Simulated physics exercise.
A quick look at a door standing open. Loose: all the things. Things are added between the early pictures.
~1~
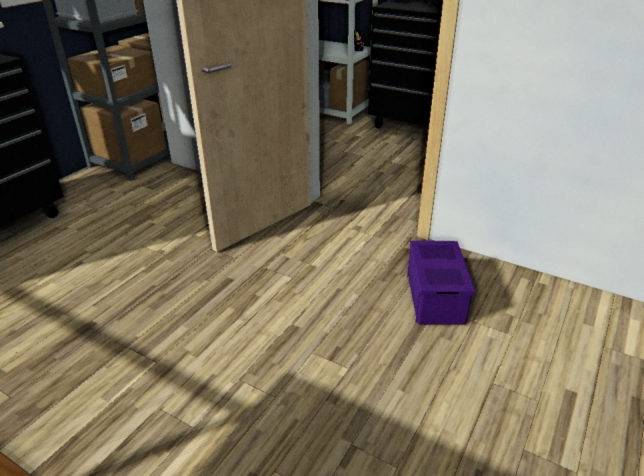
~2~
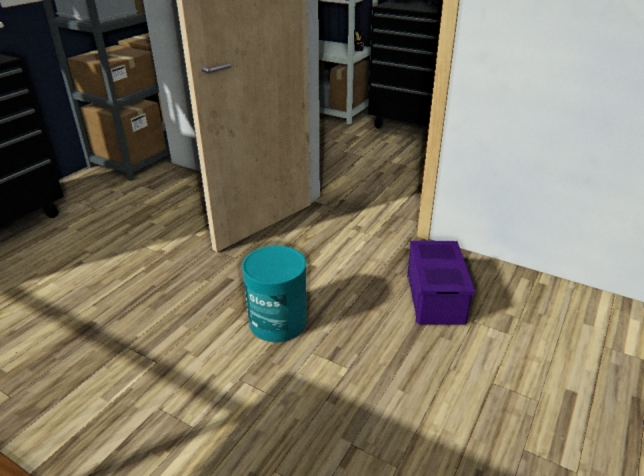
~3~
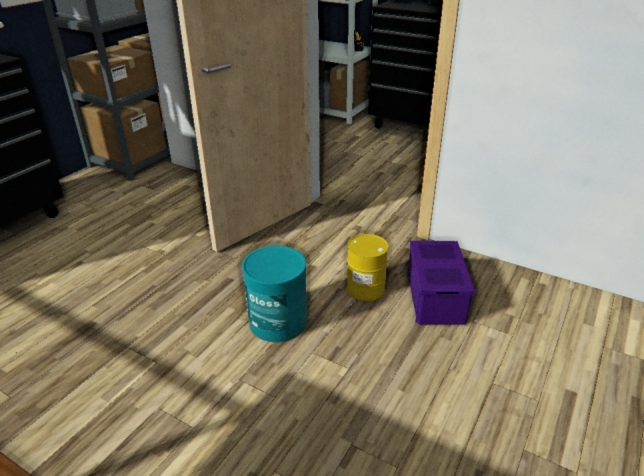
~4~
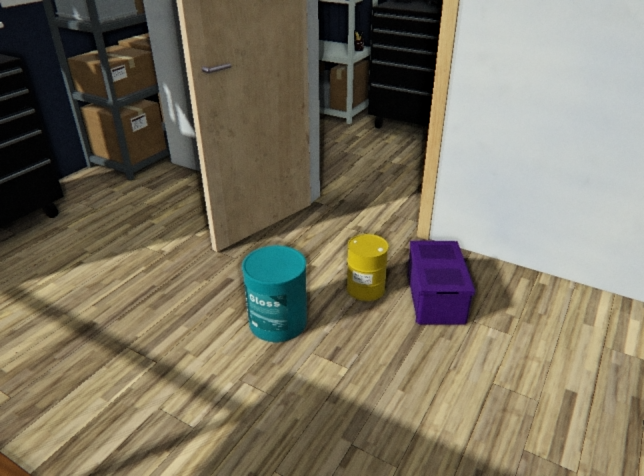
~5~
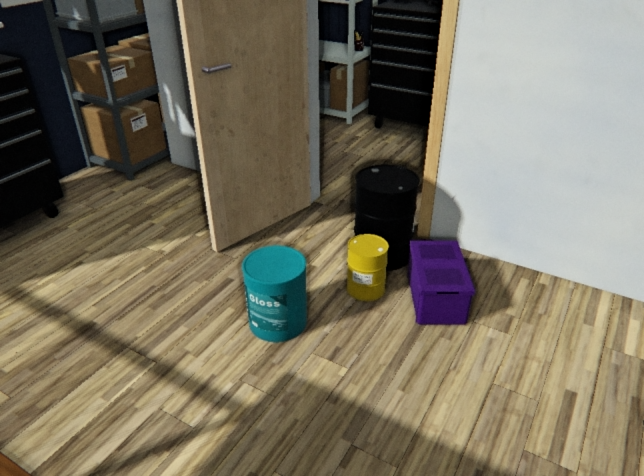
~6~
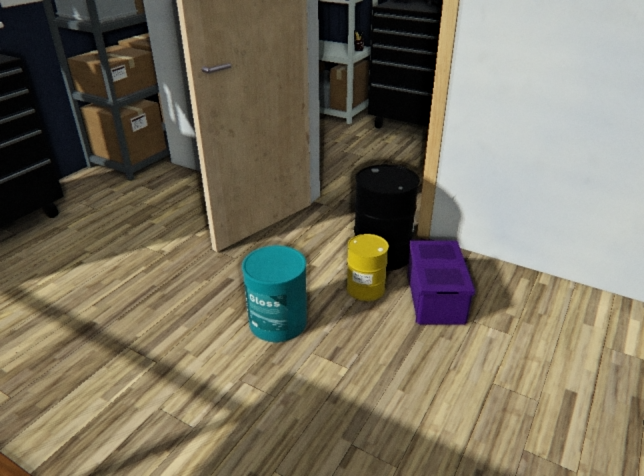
Wooden door standing open and still as a turquoise pail, a yellow canister and a black drum appear beside a purple tote.
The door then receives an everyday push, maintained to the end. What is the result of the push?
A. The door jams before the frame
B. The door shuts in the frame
(A) The door jams before the frame.
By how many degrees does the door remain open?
Open angle: About 35°.
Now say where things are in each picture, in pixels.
The first picture shows door wide open and still.
The second picture shows door wide open and still; turquoise pail (276, 294).
The third picture shows door wide open and still; purple tote (438, 282); yellow canister (367, 268).
The fourth picture shows door wide open and still; turquoise pail (276, 294); purple tote (438, 282).
The fifth picture shows door wide open and still; yellow canister (367, 268); turquoise pail (276, 294).
The sixth picture shows door wide open and still; black drum (385, 218); purple tote (438, 282).
Then, 0.70 s on from there, door at 78°.
Then, 1.10 s on from there, door at 51°.
In the end, door at 34°; all 4 unmoved. At the end, from the last picture's camera, black drum near (389, 216).
